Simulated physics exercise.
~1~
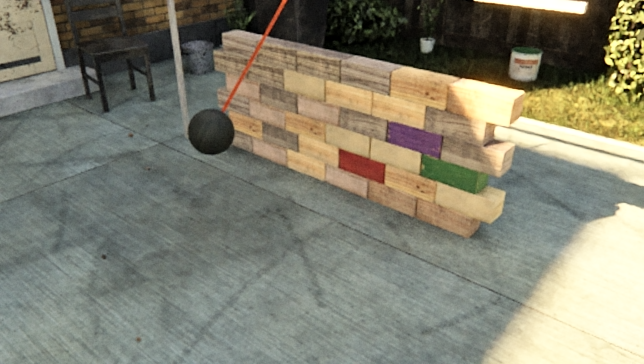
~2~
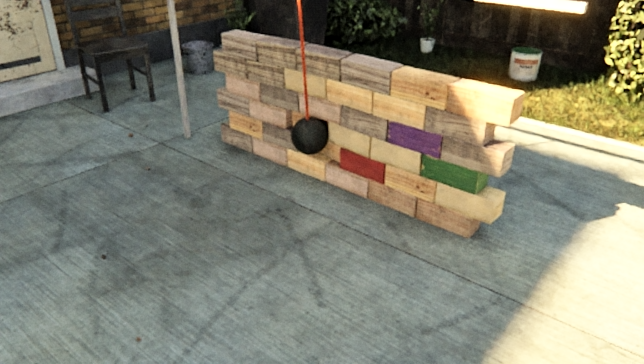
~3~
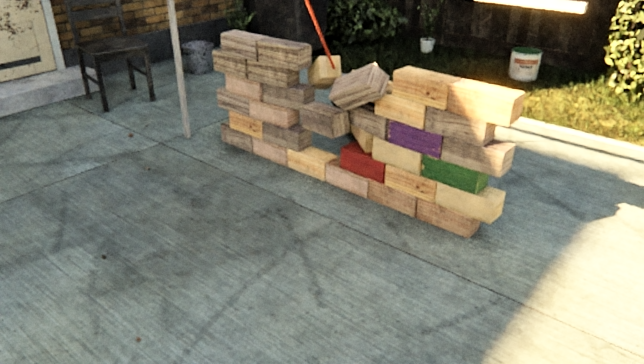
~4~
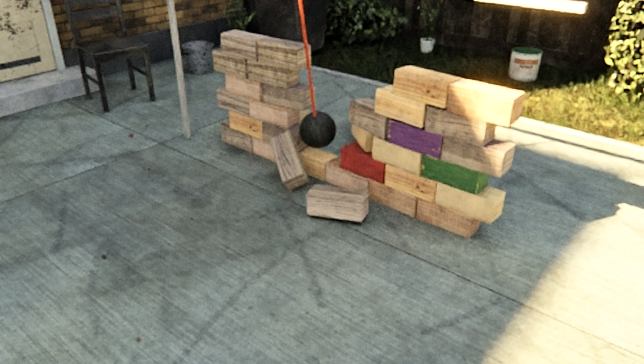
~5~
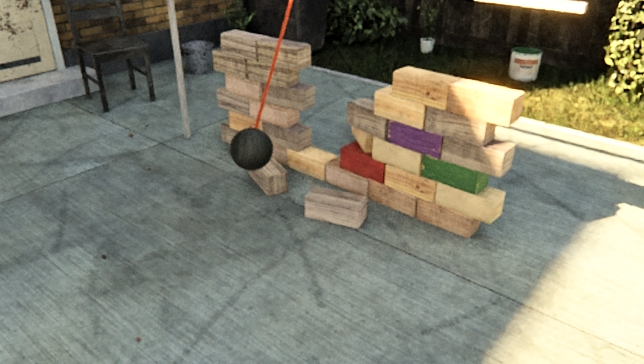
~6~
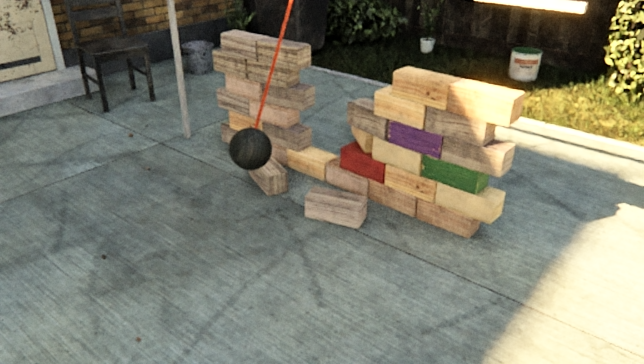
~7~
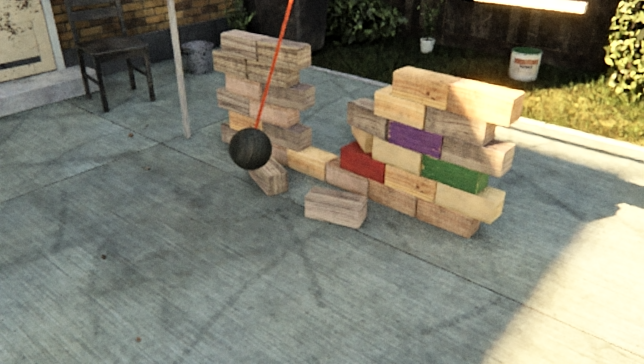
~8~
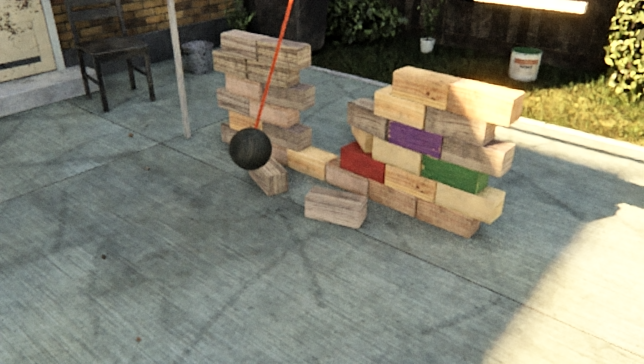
The video shows a dark ball on an orange line swinging into a loose wall of wooden blocks in a yard, knocking a gap through its middle. The ball swings back and ends hanging left of the gap, with the red, purple and green blocks still in place.
